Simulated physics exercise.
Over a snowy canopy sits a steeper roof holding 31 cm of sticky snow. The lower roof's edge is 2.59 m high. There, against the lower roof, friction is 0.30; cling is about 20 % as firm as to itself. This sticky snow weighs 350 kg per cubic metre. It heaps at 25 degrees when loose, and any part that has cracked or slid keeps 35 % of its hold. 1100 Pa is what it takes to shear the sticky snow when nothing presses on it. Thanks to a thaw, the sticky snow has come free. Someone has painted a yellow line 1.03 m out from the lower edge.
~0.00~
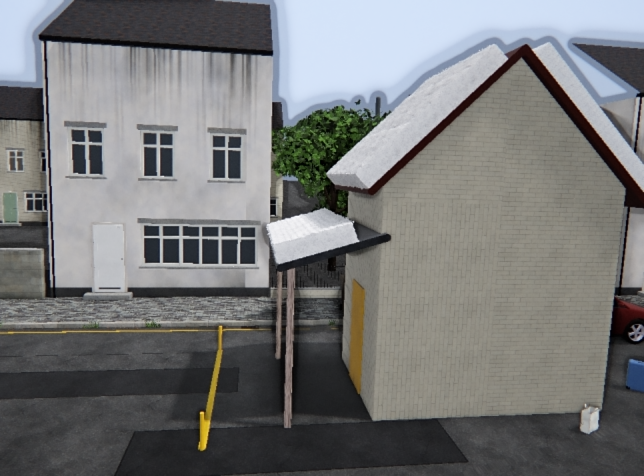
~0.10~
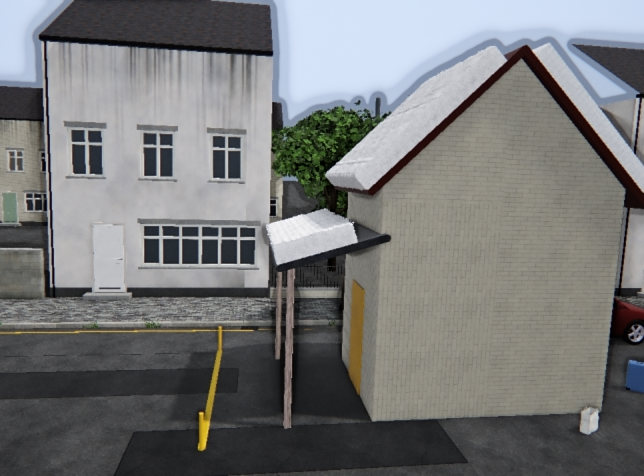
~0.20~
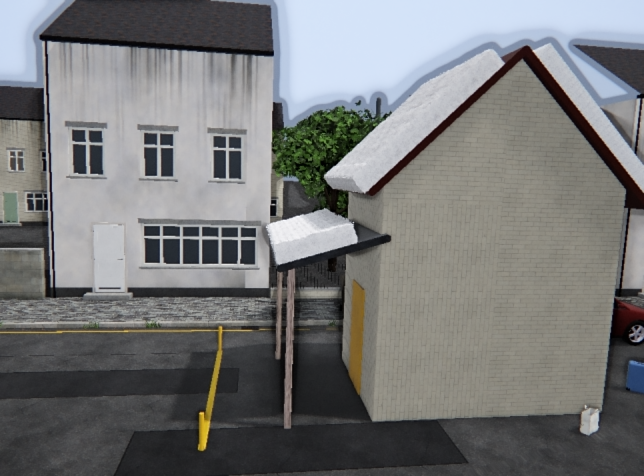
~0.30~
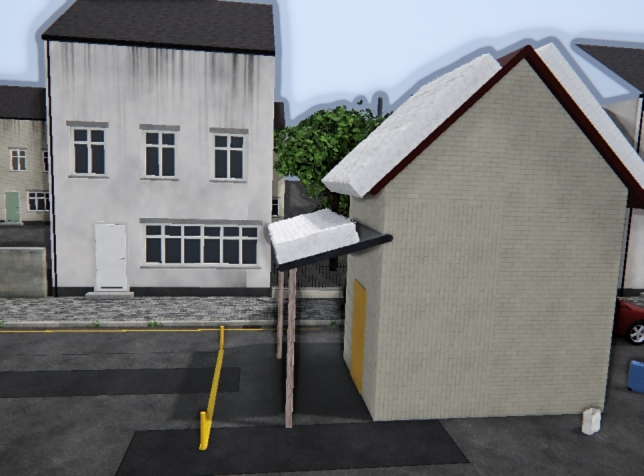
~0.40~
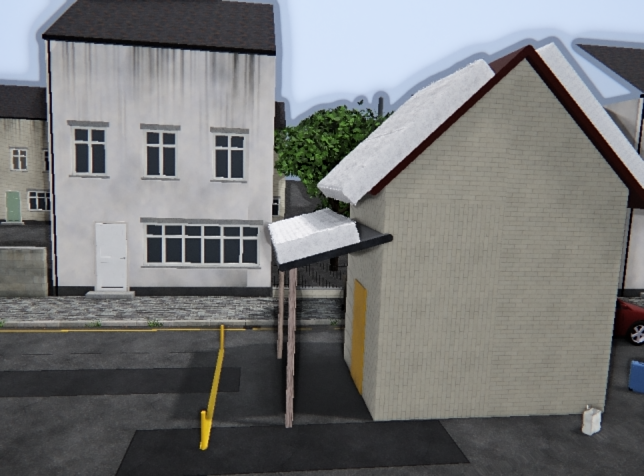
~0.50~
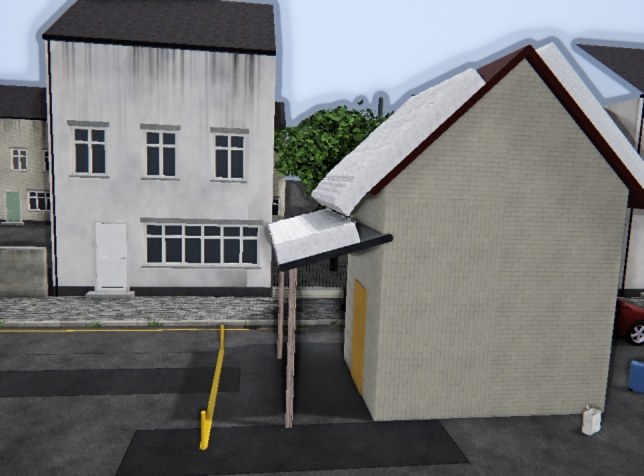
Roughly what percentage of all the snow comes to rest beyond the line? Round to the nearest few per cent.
Roughly 68 %.
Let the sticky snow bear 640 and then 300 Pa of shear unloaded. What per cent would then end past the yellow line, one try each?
Respectively 75 % and 70 %.
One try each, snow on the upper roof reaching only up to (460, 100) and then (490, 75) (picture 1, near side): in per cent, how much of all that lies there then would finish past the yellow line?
45 %, then 60 %.
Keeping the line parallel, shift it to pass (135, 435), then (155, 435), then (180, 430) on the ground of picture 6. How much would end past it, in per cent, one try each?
Roughly 35 %, then 45 %, then 55 %.
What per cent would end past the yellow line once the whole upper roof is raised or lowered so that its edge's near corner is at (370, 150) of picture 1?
70 per cent or so.
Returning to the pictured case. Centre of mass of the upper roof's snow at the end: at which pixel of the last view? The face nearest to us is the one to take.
Near face, approx. (158, 406).
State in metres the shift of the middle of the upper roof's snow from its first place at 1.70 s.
Straight-line shift: Around 4.0 m.
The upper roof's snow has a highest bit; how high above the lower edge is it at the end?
0.5 m.
After 1.05 s, none is below the lower edge and 0 % is past the line.
After 1.70 s, 48 % is below the lower edge and 44 % is past the line.
After 2.35 s, 78 % is below the lower edge and 64 % is past the line.
After 3.00 s, 87 % is below the lower edge and 69 % is past the line.
After 3.70 s, at the end, 87 % is below the lower edge and 68 % is past the line.
